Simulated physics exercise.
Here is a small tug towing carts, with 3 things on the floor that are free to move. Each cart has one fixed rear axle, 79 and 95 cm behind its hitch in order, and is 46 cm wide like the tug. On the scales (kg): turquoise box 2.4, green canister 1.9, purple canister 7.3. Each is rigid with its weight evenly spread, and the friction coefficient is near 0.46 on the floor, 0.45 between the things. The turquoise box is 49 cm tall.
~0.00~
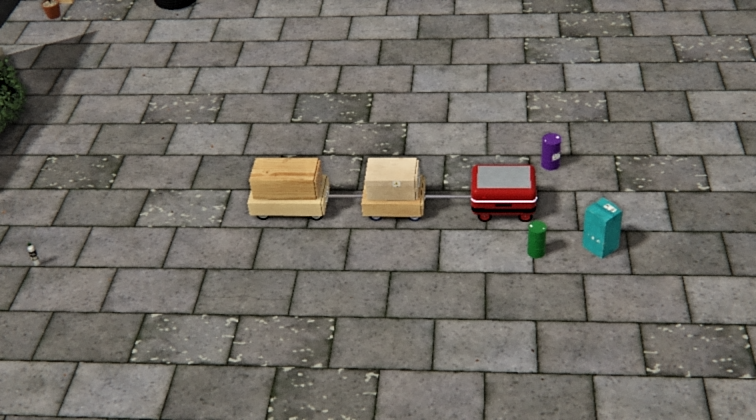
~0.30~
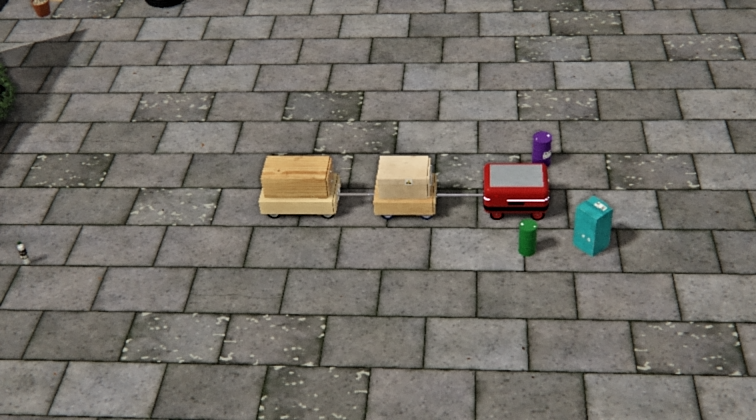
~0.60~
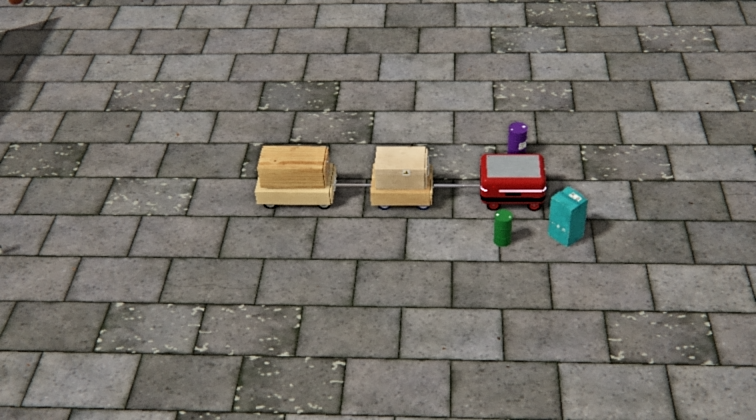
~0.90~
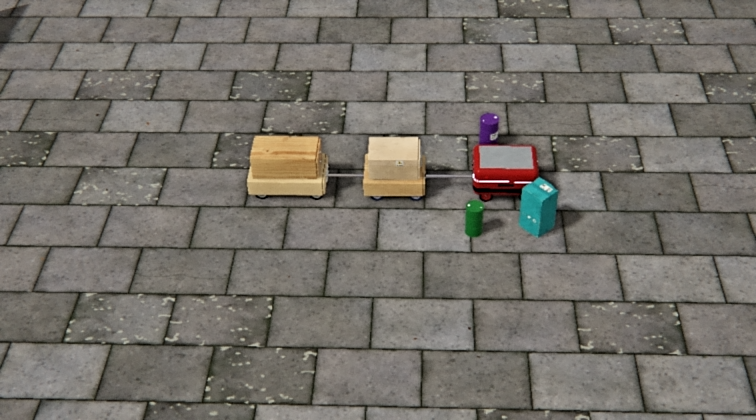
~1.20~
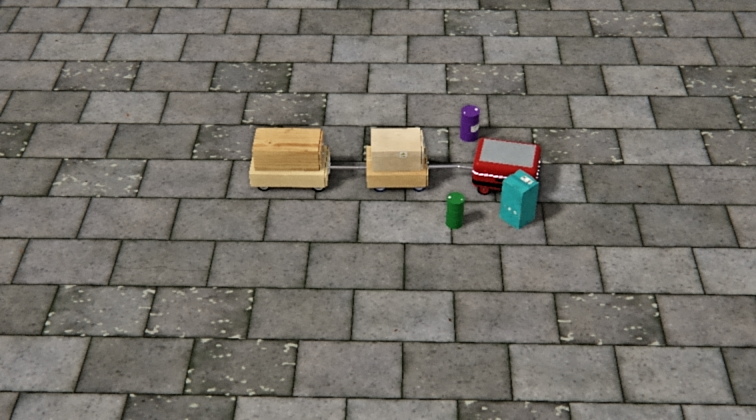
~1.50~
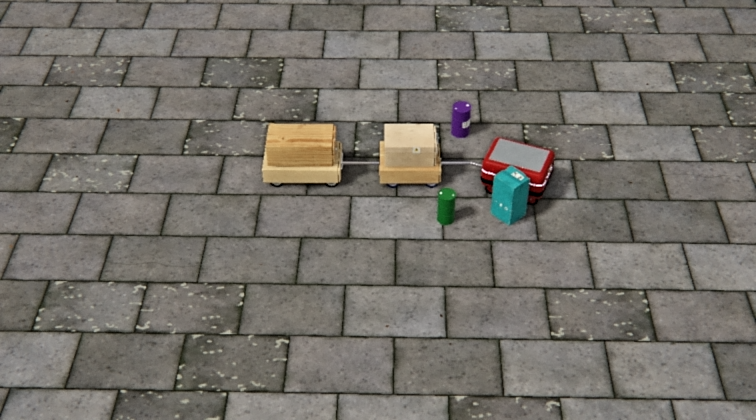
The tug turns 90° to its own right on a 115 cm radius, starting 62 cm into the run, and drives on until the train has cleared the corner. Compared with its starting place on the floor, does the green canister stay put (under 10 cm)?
The green canister holds its spot.
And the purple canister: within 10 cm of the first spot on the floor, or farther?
The purple canister stays put.
After 2.80 s, 196 cm covered; turquoise box slid 11 cm.
After 4.50 s, 315 cm covered; turquoise box slid 43 cm.
After 6.10 s, 427 cm covered; turquoise box slid 108 cm.
At rest (8.0 s), not toppled but over 10 cm from the start, turquoise box; the other 2 in place, give or take 10 cm. Seen from the same camera at the end, green canister near (446, 207).
